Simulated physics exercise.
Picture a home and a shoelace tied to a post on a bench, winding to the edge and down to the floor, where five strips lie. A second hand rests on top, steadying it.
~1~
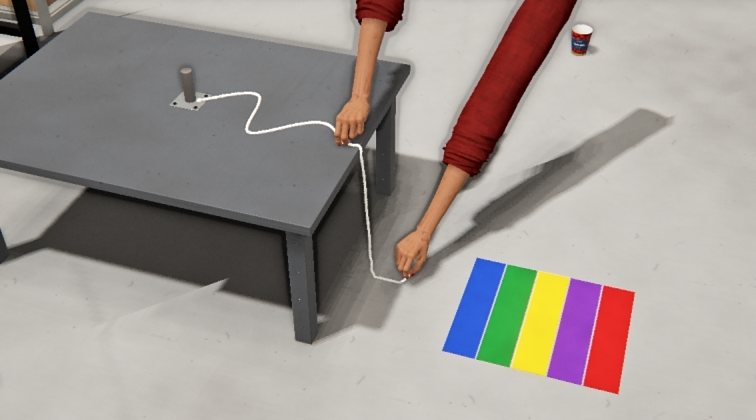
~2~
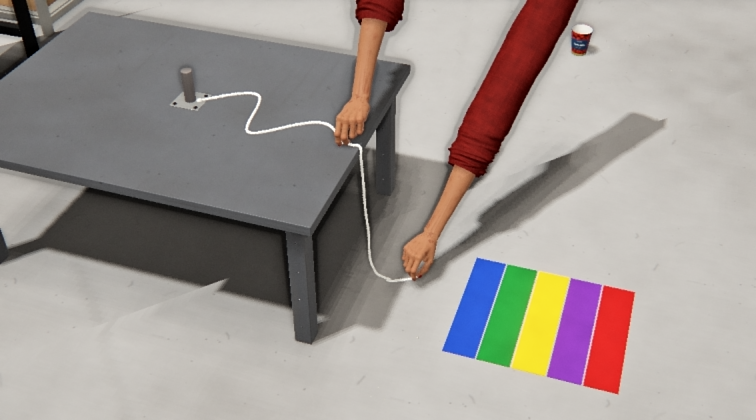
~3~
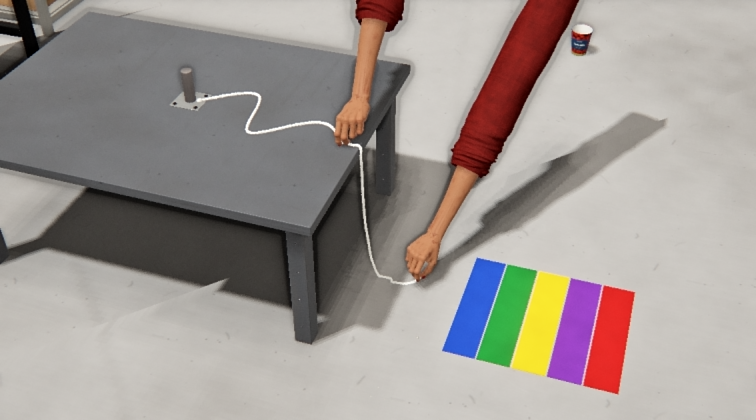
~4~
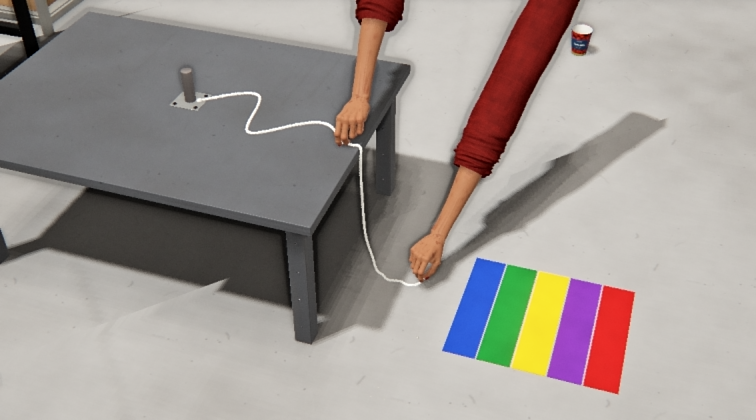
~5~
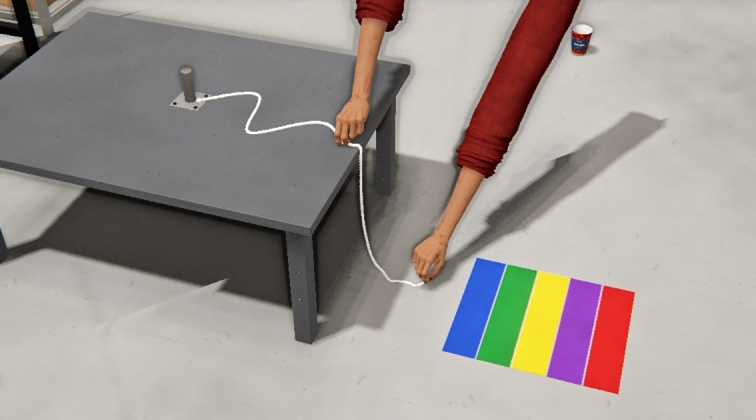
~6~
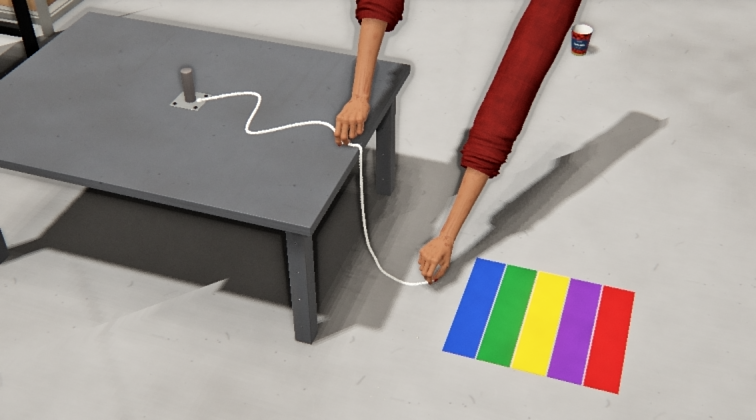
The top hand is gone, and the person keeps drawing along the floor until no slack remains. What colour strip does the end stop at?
Red.
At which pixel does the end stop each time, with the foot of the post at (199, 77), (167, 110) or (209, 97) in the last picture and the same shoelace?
Try by try: (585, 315), (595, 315) and (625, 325).
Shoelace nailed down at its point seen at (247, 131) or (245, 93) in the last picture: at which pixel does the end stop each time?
I'd say about (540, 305) for the first and about (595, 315) for the second.
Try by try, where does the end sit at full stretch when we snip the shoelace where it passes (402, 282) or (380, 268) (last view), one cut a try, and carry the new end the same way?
Taking the tries in order, the answers are (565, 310) and (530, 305).
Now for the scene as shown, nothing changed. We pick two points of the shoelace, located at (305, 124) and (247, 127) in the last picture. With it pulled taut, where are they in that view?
You'll find the first mark at (368, 147) and the second mark at (306, 128).
Soon after, end near (556, 309); over yellow.
After that, end near (591, 317); over purple.
At the stop, end near (612, 321); over red. The red one.
